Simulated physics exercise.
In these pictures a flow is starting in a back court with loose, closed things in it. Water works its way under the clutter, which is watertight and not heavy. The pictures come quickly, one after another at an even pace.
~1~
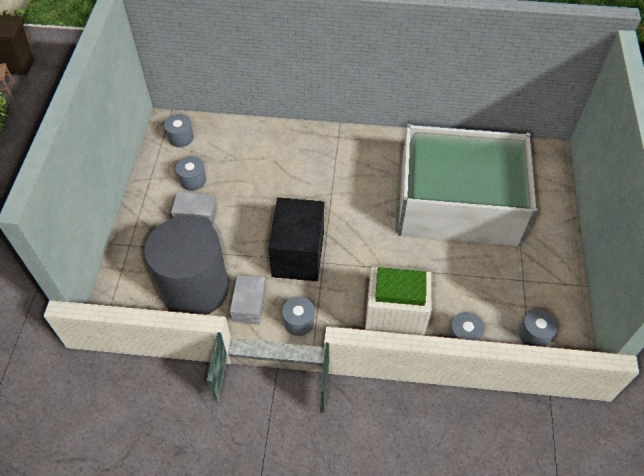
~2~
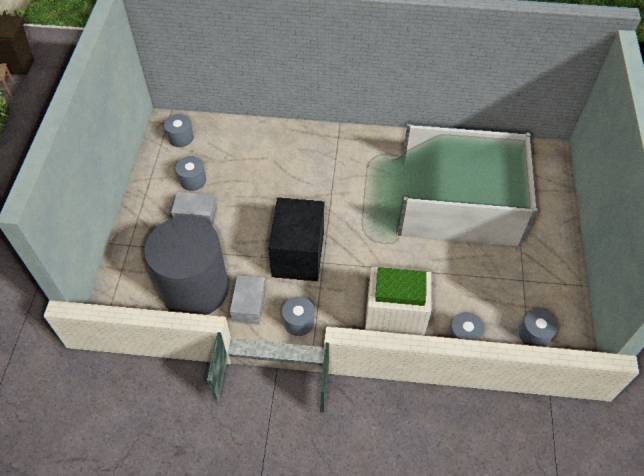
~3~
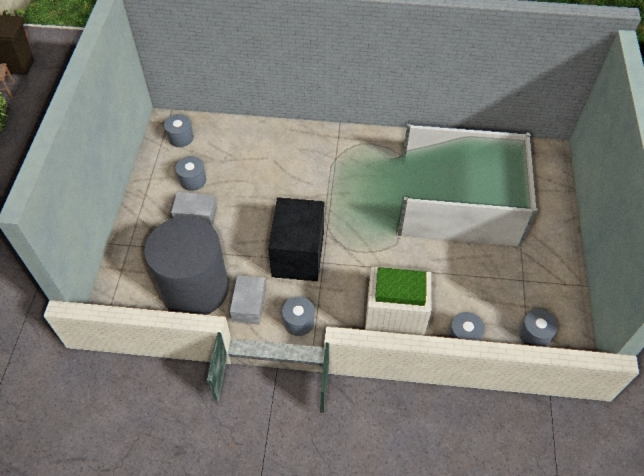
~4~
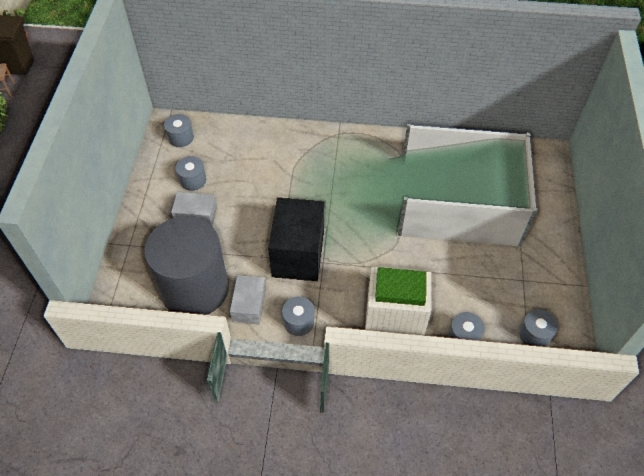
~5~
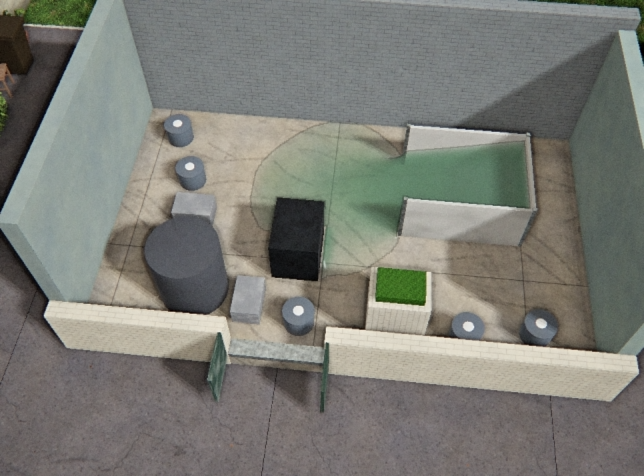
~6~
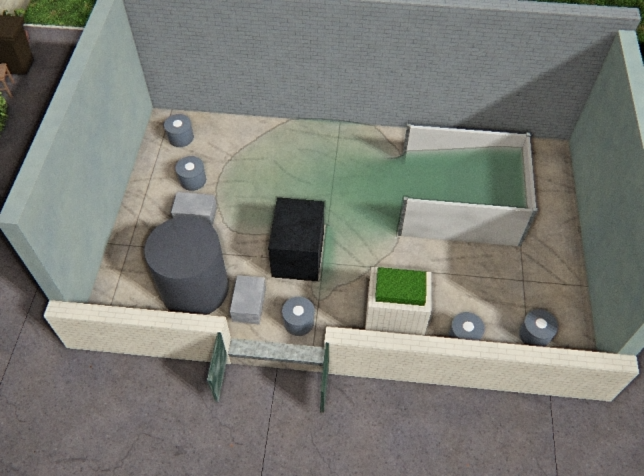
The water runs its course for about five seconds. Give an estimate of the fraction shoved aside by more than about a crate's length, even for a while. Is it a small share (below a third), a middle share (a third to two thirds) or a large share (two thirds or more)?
A large share, two thirds or more.
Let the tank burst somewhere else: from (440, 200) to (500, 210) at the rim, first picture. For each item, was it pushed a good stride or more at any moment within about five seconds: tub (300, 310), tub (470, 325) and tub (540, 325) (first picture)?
Travels that far, travels that far, travels that far.
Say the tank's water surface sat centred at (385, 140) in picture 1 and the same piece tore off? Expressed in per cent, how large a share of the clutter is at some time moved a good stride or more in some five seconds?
About 70 %.
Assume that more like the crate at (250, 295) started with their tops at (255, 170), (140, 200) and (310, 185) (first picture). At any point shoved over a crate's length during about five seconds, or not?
Copy one: Slides well clear; copy two: Slides well clear; copy three: Slides well clear.
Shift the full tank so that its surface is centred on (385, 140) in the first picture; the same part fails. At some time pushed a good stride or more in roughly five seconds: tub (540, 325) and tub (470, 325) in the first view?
Lab note, in listed order: Full stretch not covered; full stretch not covered.
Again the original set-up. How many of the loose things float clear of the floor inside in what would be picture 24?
I count 3.
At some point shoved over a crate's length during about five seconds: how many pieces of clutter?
The figure is 5.
A moment on, 0 of 7 are well off their spots; 0 afloat.
Next, 3 of 7 are well off their spots; 2 afloat.
Later, 4 of 7 are well off their spots; 3 afloat.
In the end, 5 of 7 are well off their spots, and 5 have been at some point; 4 afloat.
